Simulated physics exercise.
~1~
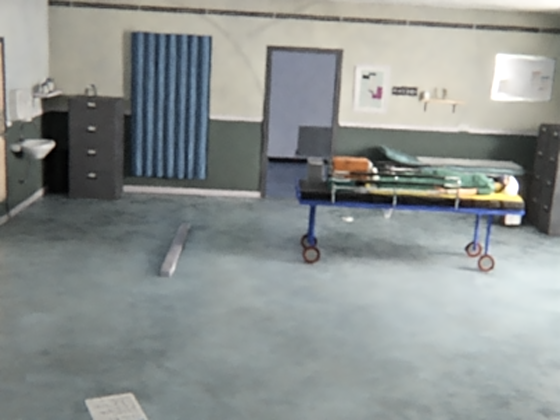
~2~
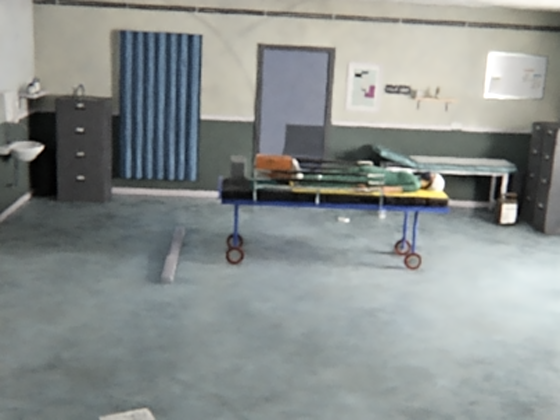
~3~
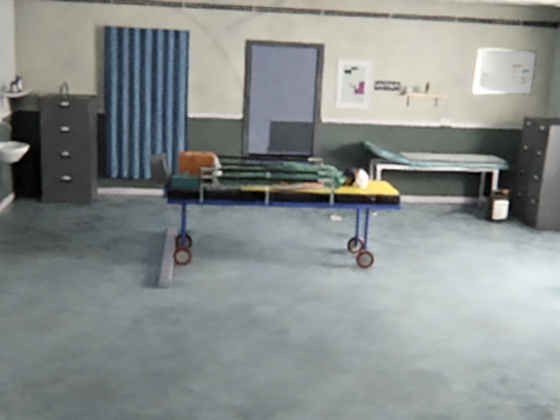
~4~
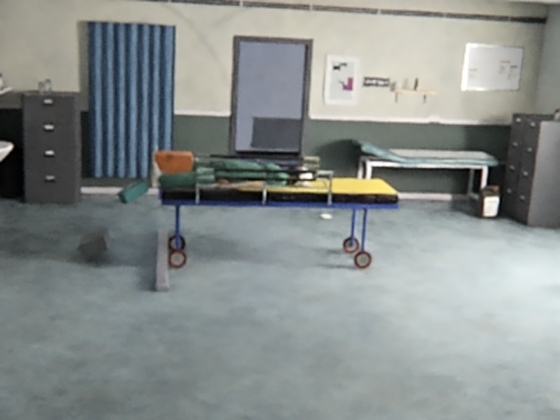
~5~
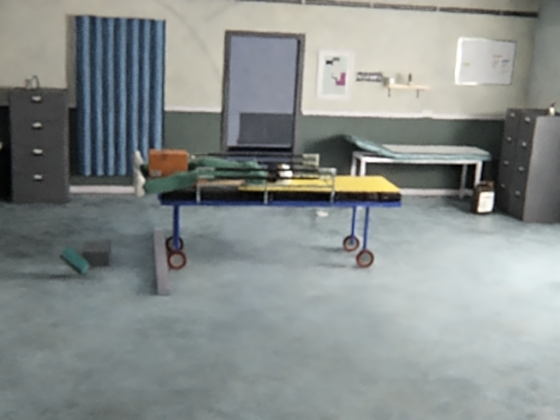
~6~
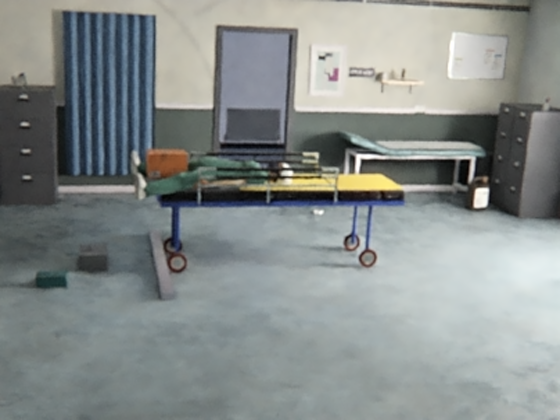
A person in green lies on a yellow and black trolley with a blue frame and red wheels, in a pale-walled medical room seen from the side. An orange holdall, a teal box and a grey monitor sit at its left end, with a blue curtain, a door and cabinets behind. The trolley rolls left and stops at a low grey sill. The person and loose things slide on leftward, and the monitor and teal box tumble to the floor. The holdall stays aboard, while the person comes to rest with a foot beyond the left end.
